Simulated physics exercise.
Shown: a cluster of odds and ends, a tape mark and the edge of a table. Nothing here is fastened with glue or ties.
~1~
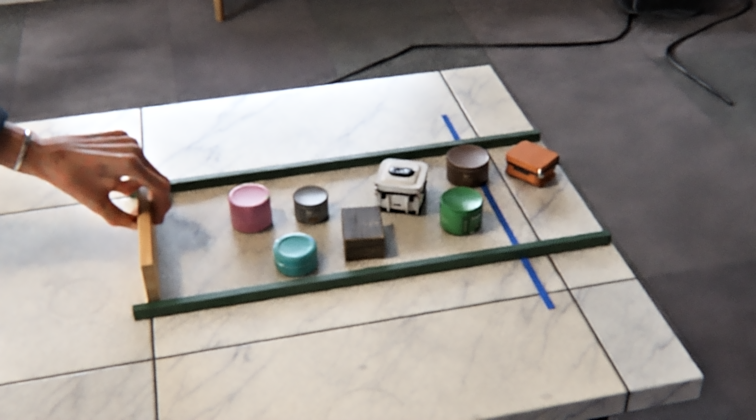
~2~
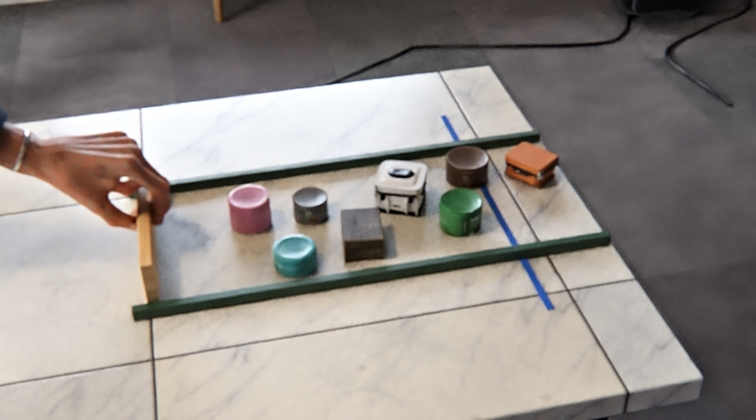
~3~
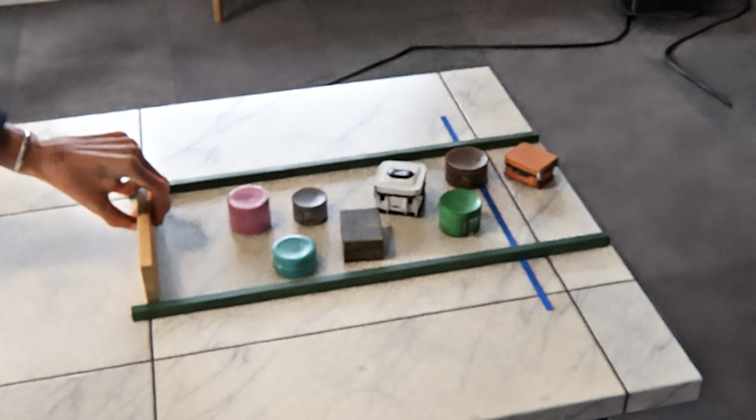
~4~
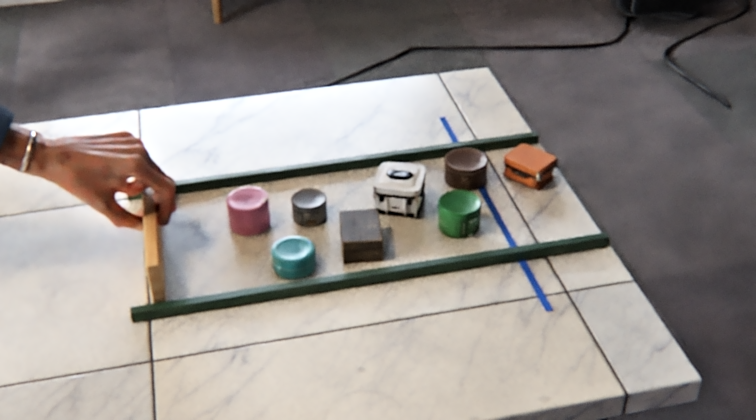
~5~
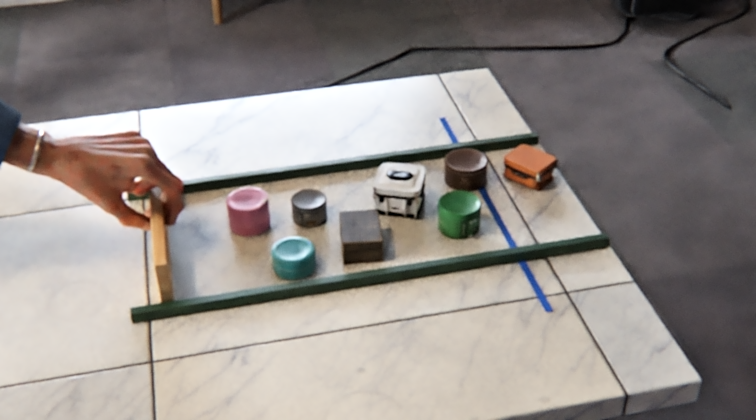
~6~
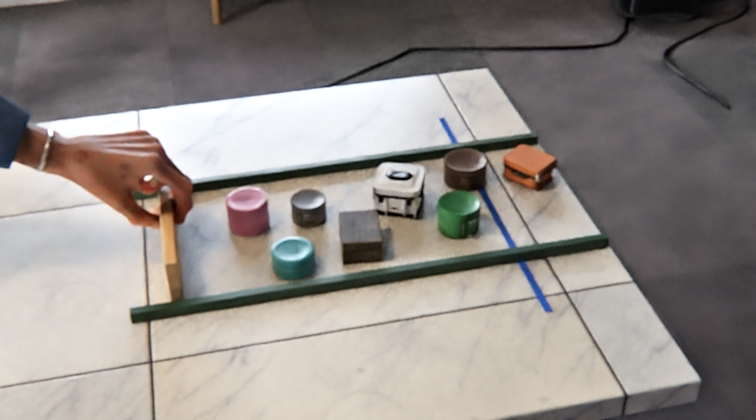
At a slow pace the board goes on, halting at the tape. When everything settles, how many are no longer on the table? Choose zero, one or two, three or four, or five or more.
When everything settles, one or two are no longer on the table.
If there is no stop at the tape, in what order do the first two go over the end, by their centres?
Orange case, followed by brown tub.
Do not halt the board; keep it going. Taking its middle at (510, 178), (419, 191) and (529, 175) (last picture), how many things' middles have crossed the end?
That makes 4, 0, 5.
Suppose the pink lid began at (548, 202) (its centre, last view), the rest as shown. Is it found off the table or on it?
In that case it plunges.
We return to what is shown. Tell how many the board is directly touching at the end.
My count gives 3.
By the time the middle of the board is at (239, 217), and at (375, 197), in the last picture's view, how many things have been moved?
The first count is 1, and then it's 7.
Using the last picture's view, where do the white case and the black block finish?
Approximately (551, 161) for one, approximately (528, 205) for the other.
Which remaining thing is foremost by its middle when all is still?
Result - foremost is the white case.
Soon after, none off yet; orange case at rest near (528, 168); brown tub at rest near (465, 170); green tub at rest near (459, 215).
Then, none off yet; orange case at rest near (529, 168); brown tub moved about its own width near (487, 158); green tub moved about its own width near (487, 214).
At rest, the number that fall off is one or two; fallen, brown tub and orange case.
